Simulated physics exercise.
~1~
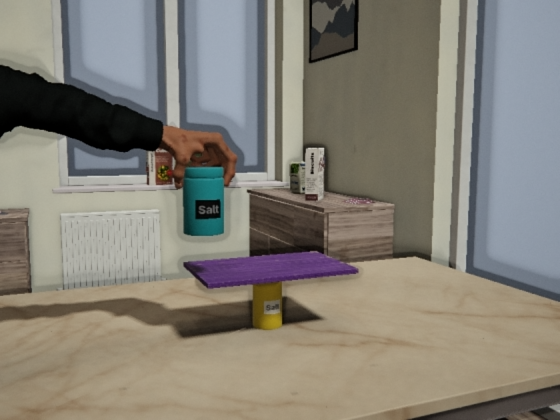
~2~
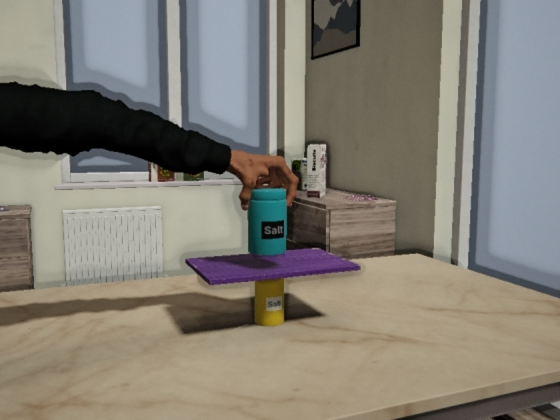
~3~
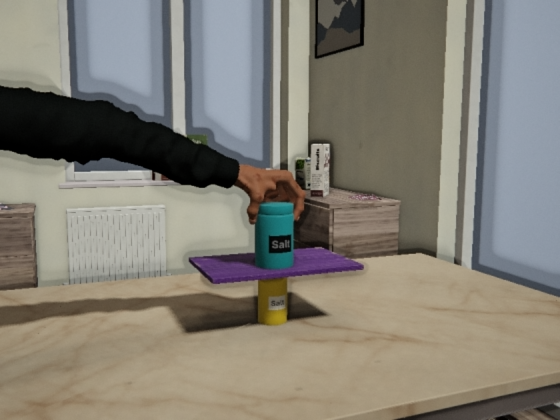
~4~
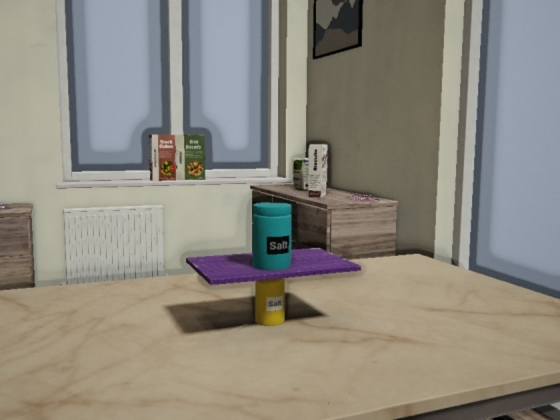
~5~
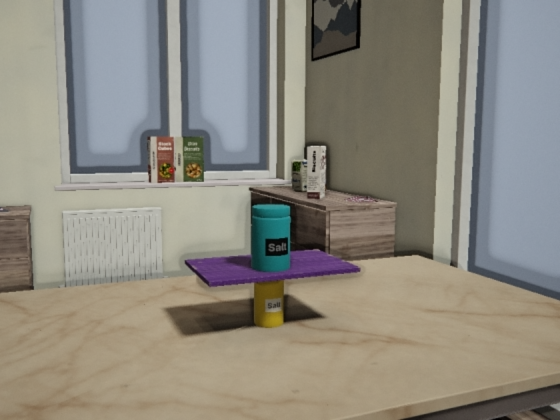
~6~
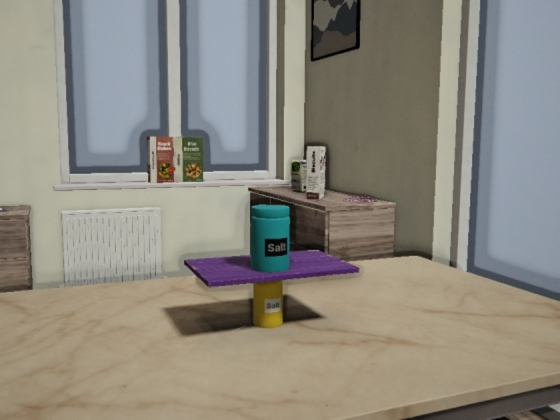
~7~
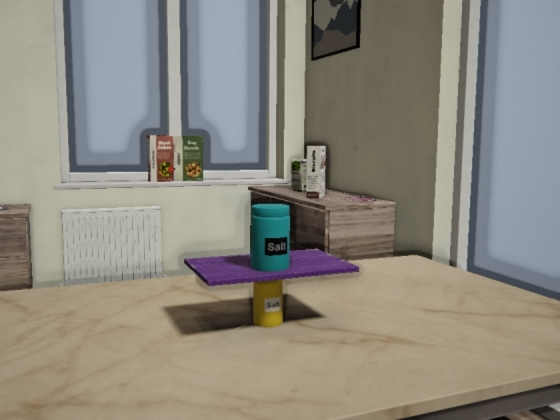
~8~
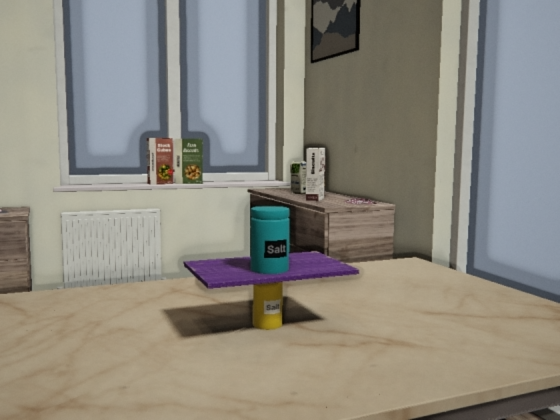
The clip opens on a hand in a dark sleeve, reaching in from the left and holding a turquoise salt jar above a purple board that is balanced on a small yellow jar on a marble-patterned table. The hand carries the jar to the right until it is over the middle of the board, then lowers it onto the surface. It lets go and withdraws from view, leaving the turquoise jar standing upright. The board and the yellow jar beneath stay in place. As the view sways slightly, the stack remains balanced and still to the end.
